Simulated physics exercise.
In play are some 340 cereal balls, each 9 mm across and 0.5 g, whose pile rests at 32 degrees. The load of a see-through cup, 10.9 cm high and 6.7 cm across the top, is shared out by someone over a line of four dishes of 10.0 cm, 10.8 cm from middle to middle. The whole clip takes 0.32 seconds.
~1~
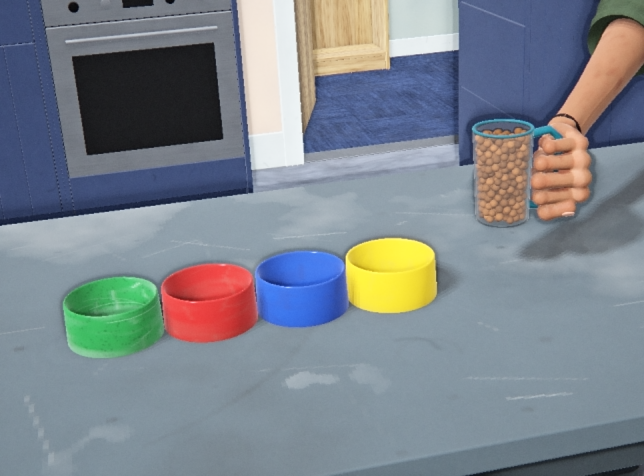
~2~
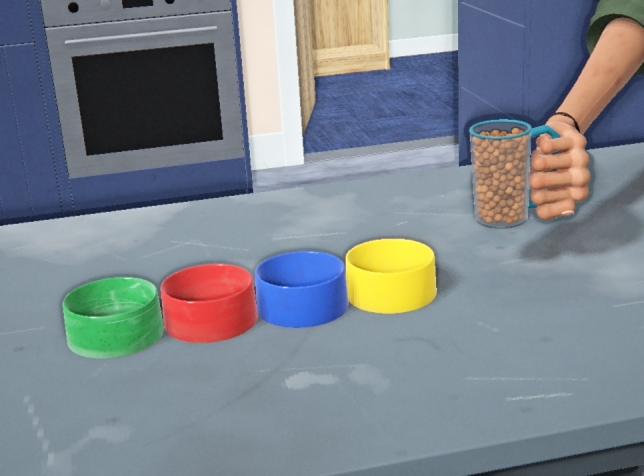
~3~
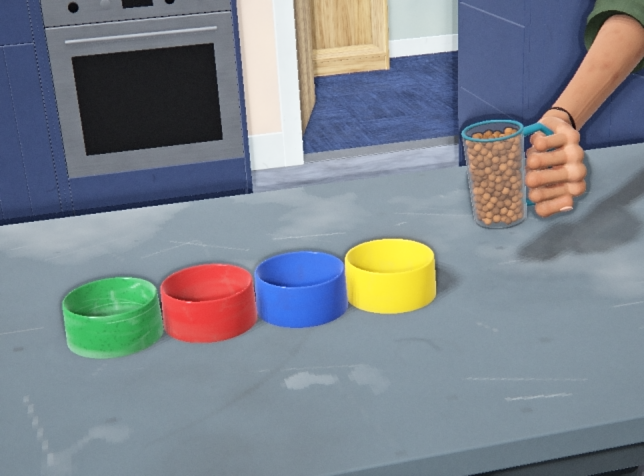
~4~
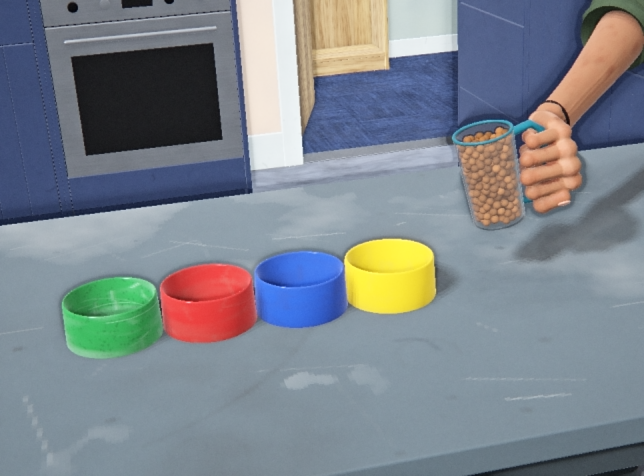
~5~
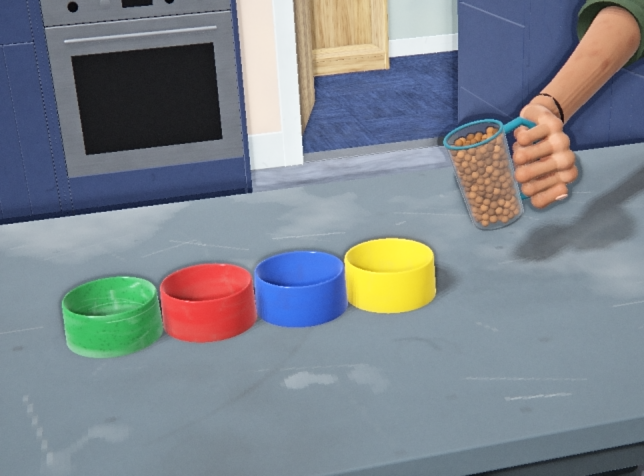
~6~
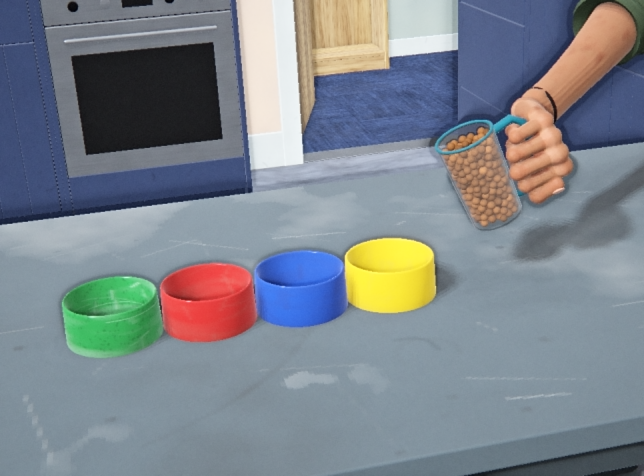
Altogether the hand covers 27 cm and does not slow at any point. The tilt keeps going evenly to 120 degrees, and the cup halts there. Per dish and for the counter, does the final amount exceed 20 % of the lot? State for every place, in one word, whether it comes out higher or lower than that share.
Red dish: Lower, blue dish: Higher, green dish: Lower, yellow dish: Lower, counter: Lower.
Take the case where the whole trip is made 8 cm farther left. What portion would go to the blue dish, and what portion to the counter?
After the change, blue takes 50 while the counter takes 20.
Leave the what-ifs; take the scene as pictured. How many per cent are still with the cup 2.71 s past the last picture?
Somewhere near 0 per cent.
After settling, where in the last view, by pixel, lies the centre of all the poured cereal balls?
Est. centre at rest: (305, 291) px.
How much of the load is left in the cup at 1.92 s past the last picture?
Some 0 per cent of the load.
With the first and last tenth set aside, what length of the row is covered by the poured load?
It covers some 11 centimetres of the row.
Then, 1.15 s after the last picture, tilt 119 degrees; cup holds 65 %, blue 15 %, yellow 10 %.
Then, 1.92 s after the last picture, tilt 120 degrees; cup holds 0 %, blue 80 %, yellow 10 %.
Then, 2.71 s after the last picture, tilt 120 degrees; cup holds 0 %, blue 80 %, yellow 10 %.
In the end, red 0 %, blue 80 %, green 0 %, yellow 10 %, counter 10 %.
